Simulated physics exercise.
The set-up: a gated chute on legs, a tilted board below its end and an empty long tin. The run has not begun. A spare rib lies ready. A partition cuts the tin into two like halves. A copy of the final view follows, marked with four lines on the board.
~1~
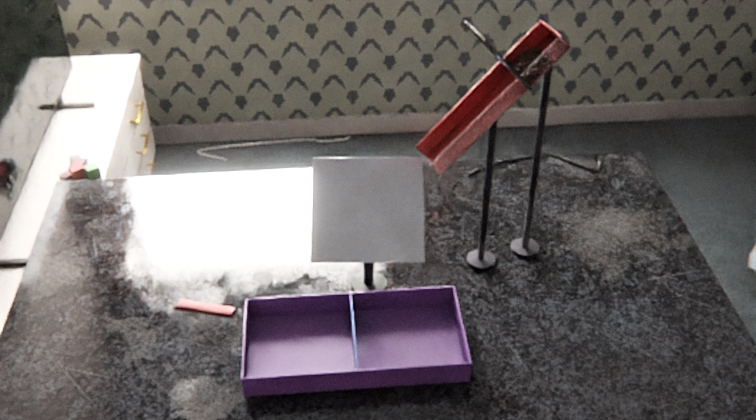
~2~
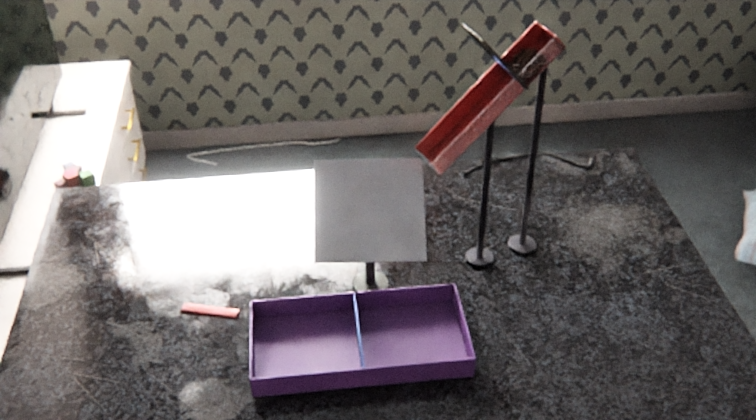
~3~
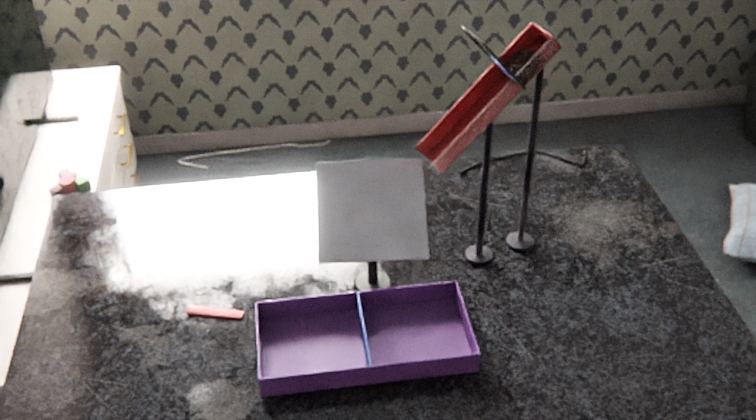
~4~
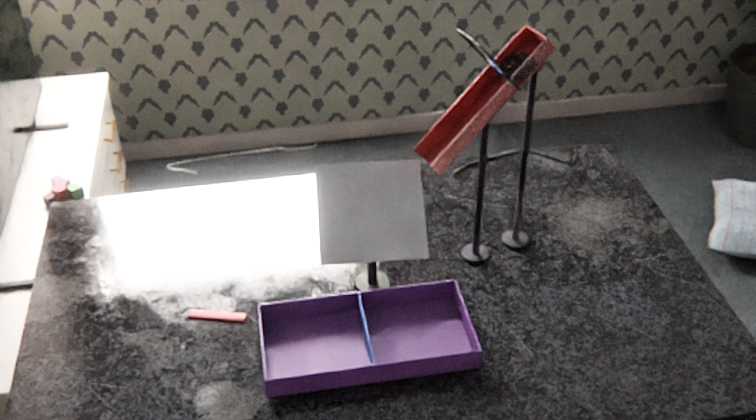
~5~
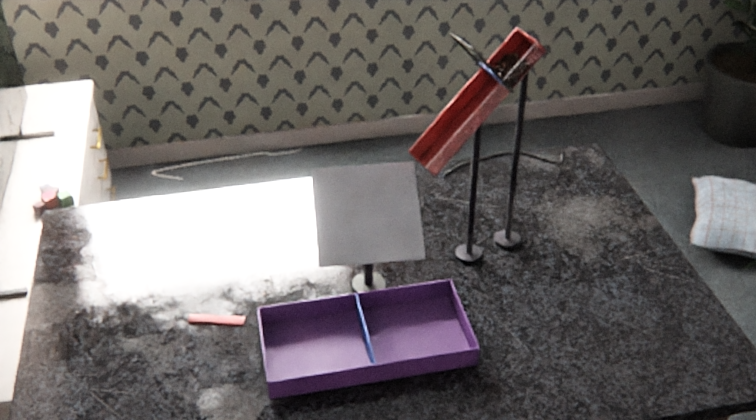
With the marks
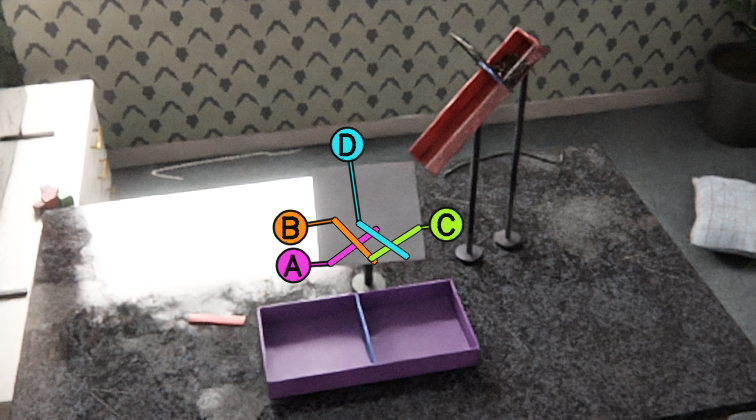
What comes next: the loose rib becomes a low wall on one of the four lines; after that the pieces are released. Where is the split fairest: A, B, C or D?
A.
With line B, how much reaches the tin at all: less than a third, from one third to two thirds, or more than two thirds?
Line B gives more than two thirds.
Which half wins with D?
More lands on the right.
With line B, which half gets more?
More lands on the right.
On the marked copy, line A from (376, 229) to (330, 263); line B from (334, 220) to (374, 261); line C from (418, 228) to (371, 258); line D from (359, 223) to (406, 256).
If A is chosen, of what is caught, about two thirds in the left half, about a third in the right.
If B is chosen, of what is caught, a small part in the left half, nearly all in the right.
If C is chosen, of what is caught, nearly all in the left half, a small part in the right.
If D is chosen, of what is caught, a small part in the left half, nearly all in the right.
